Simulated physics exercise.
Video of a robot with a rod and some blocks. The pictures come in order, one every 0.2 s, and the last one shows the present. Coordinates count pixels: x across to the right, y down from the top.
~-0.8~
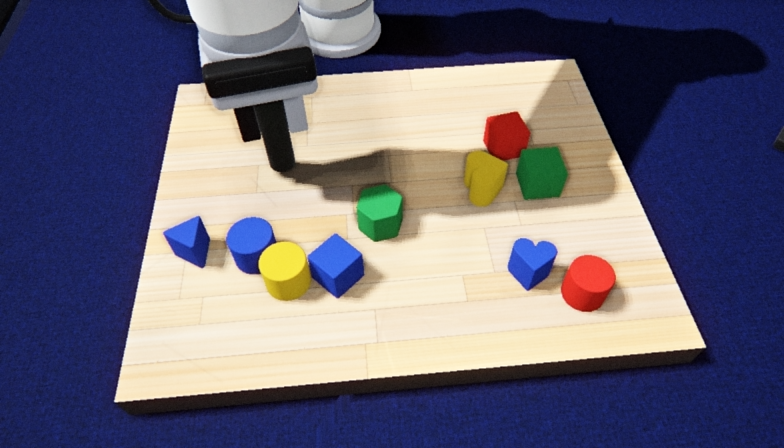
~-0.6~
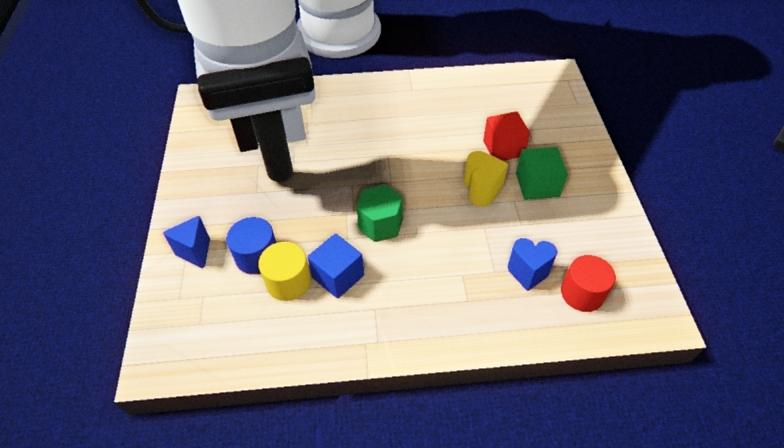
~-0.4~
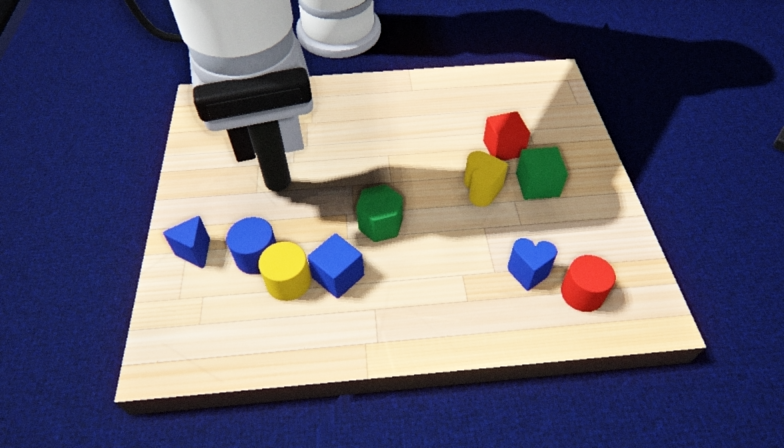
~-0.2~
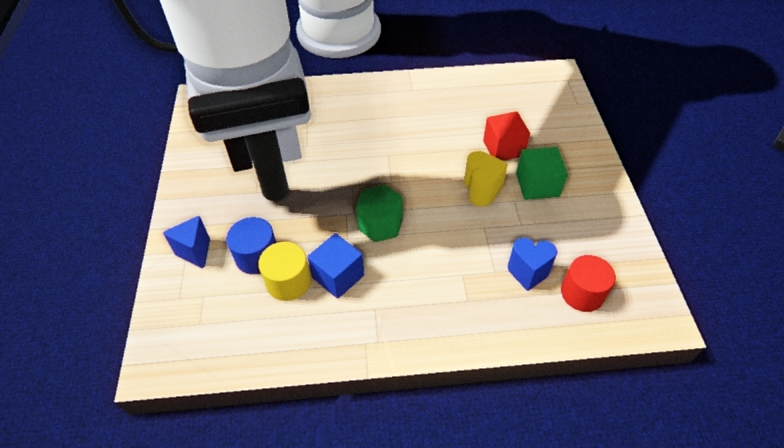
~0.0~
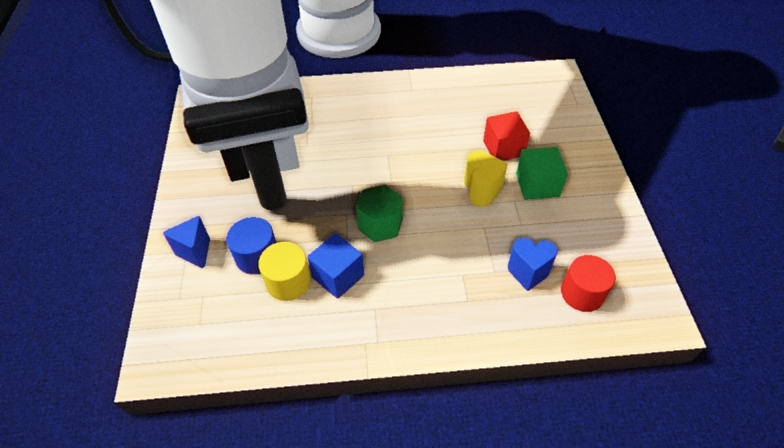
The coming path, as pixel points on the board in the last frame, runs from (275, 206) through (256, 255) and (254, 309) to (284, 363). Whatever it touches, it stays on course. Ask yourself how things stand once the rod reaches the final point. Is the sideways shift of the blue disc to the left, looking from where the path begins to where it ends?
No, that is not how it ends up.
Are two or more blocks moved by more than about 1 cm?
It seems not.
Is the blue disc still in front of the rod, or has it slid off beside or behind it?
It slips out to the side or back.
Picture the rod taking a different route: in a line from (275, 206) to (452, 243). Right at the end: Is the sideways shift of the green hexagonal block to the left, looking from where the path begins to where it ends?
Yes, it checks out.
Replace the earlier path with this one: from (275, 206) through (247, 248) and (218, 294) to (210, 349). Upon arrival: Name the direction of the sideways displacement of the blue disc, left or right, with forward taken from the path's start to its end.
Heads left.
What follows on the original path. One third of the way, rod (254, 249); blue disc (234, 266); yellow disc (284, 265).
Two thirds of the way, rod (252, 305); blue disc (215, 321); yellow disc (284, 265).
At the end, rod (282, 358); blue triangle not moved; blue disc (214, 327); yellow disc (284, 265).
